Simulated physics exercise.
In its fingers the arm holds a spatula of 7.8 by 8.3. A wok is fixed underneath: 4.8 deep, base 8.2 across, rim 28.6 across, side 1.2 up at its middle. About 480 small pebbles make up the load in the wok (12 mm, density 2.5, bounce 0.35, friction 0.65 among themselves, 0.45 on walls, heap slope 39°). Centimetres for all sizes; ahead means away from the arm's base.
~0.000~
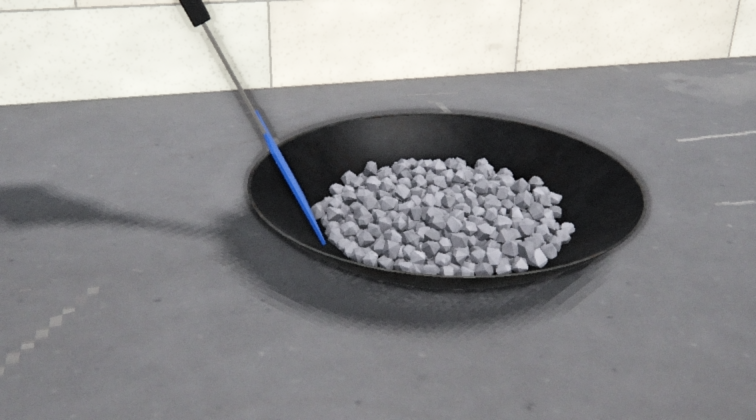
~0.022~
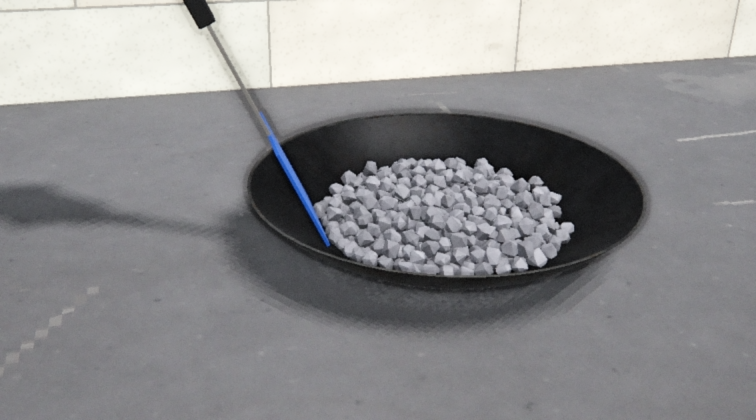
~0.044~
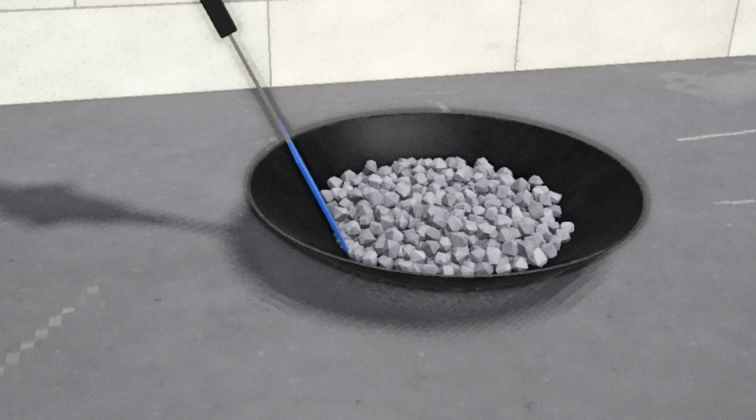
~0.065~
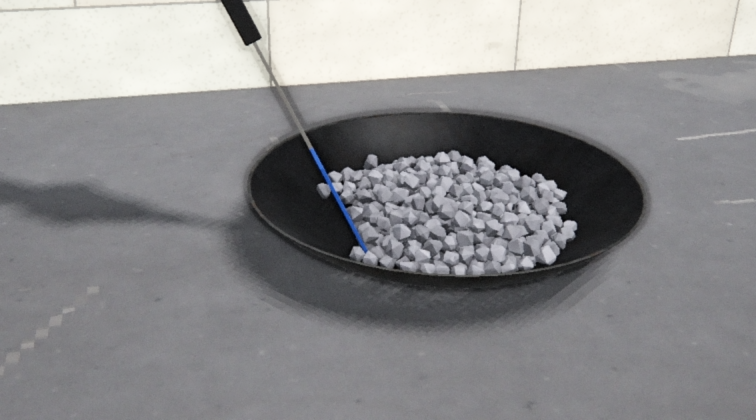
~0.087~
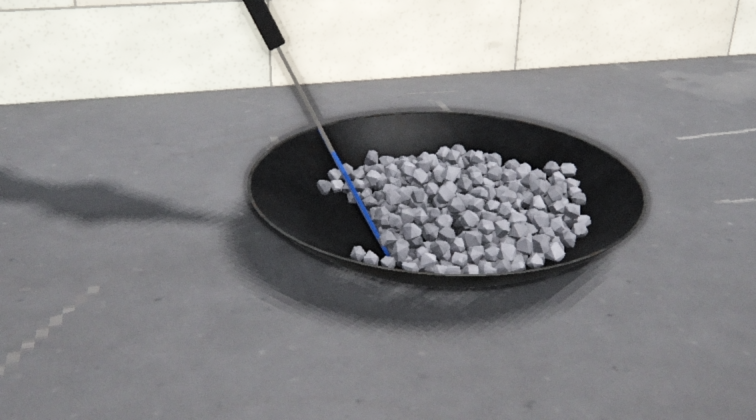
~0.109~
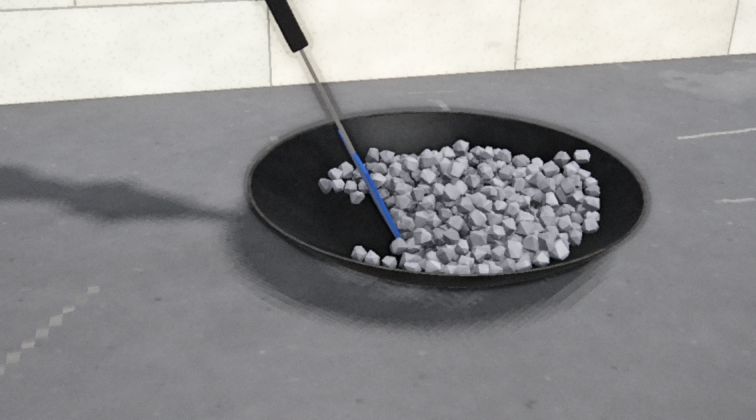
We see a blue-bladed spatula with a black handle slide rightward through a heap of small grey pebbles in a black wok, pushing many of them to the right while a few stay behind on the left.
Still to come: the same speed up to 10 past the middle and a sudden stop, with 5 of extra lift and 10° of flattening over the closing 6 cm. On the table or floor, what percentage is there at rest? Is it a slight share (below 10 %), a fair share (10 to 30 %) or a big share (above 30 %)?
It is a big share.
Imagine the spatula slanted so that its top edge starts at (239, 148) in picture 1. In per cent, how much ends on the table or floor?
Around 35 percent ends up on the table or floor.
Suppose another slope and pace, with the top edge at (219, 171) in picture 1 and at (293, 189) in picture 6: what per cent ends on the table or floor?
Some 25 per cent.
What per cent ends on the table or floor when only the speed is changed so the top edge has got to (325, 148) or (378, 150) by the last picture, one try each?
Close to 25 per cent in the first try and close to 40 per cent in the second.
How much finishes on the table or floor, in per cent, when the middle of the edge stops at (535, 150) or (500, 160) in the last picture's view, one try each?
15 % and 0 %.
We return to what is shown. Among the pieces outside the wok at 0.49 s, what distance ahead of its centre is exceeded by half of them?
It's close to 22 cm ahead of the centre.
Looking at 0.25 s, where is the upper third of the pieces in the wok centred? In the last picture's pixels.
I'd put it close to (572, 158).
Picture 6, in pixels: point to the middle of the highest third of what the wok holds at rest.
Centre: Roughly (551, 184).
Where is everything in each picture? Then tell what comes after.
Spatula top edge at (264, 131), sloping 65°; upper third of the load around (448, 202), from x 315 to 565, top at y 165; 475 in the wok, in the first frame.
Spatula top edge at (268, 132), sloping 65°; upper third of the load around (447, 202), from x 315 to 565, top at y 165, in the second frame.
Spatula top edge at (288, 140), sloping 65°; upper third of the load around (446, 200), from x 325 to 565, top at y 165, in the third frame.
Spatula top edge at (310, 146), sloping 65°; upper third of the load around (452, 195), from x 325 to 570, top at y 160, in the fourth frame.
Spatula top edge at (331, 149), sloping 65°; upper third of the load around (466, 189), from x 325 to 580, top at y 150, in the fifth frame.
Spatula top edge at (352, 150), sloping 65°; upper third of the load around (484, 184), from x 325 to 590, top at y 150; 475 in the wok, in the sixth frame.
After 0.18 s, sloping 65°, highest piece 6 above the table; 475 in the wok.
After 0.25 s, sloping 61°, highest piece 8 above the table; 451 in the wok, 1 on the table or floor, 23 on the blade or in flight.
After 0.49 s, sloping 55°, highest piece 7 above the table; 296 in the wok, 156 on the table or floor, 23 on the blade or in flight.
After 1.54 s, sloping 55°, highest piece 6 above the table; 296 in the wok, 179 on the table or floor.
At rest, 296 in the wok, 179 on the table or floor. That is 38 % on the table or floor.
